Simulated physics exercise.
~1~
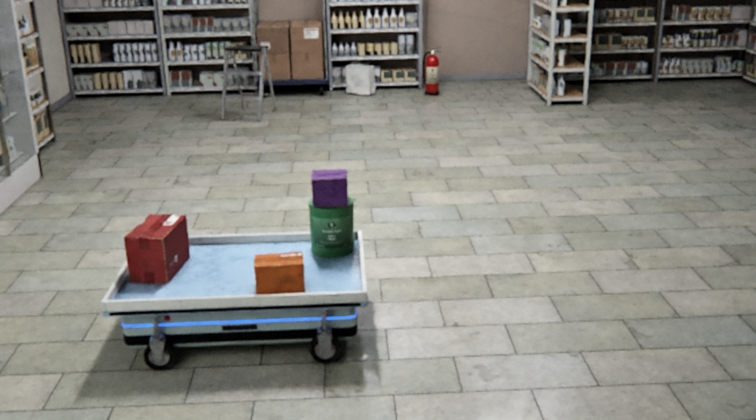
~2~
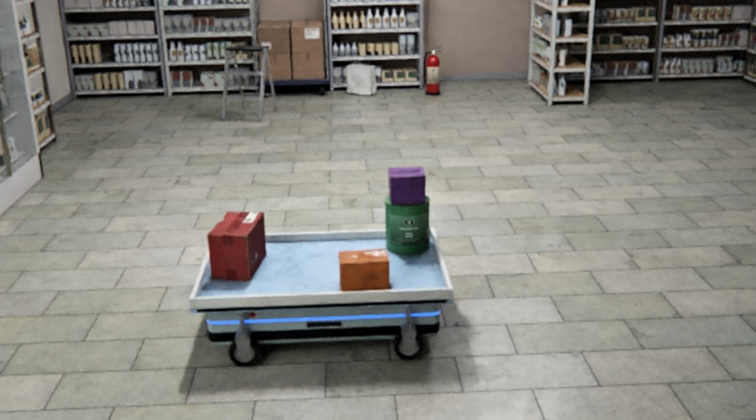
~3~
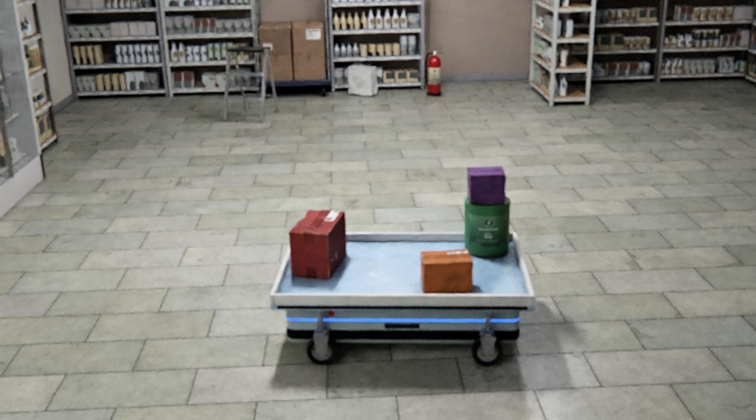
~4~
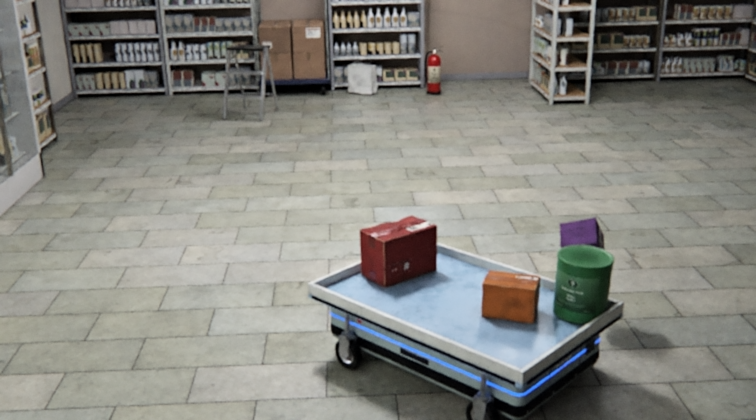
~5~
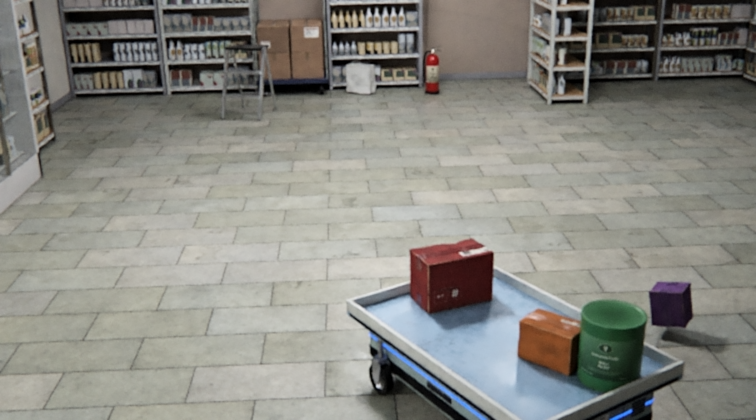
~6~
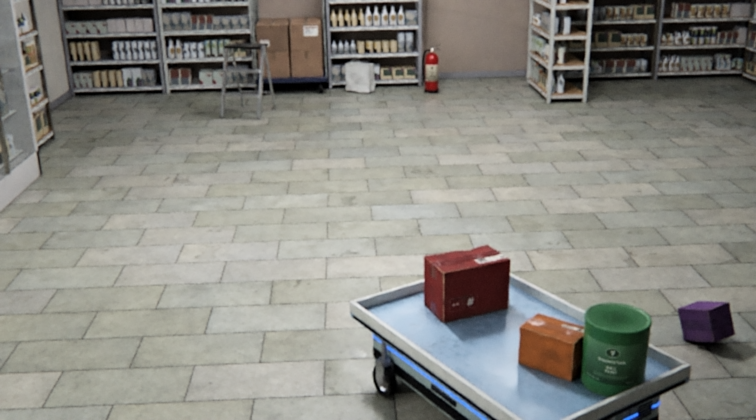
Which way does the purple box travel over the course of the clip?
The purple box moves to the right, first riding on the green pail and then falling off the cart on that side.
At first, a flat cart carrying a red box, an orange parcel and a green pail with a purple box on top rolls to the right across a tiled floor, with stocked shelves behind it. The load rides along steadily until the cart swings round toward the viewer. As it turns, the purple box slips off the pail and drops past the edge of the deck. The cart continues toward the lower right while the purple box tumbles farther right. Finally, the purple box lies on the floor beside the cart, and the other three items remain upright on the deck.
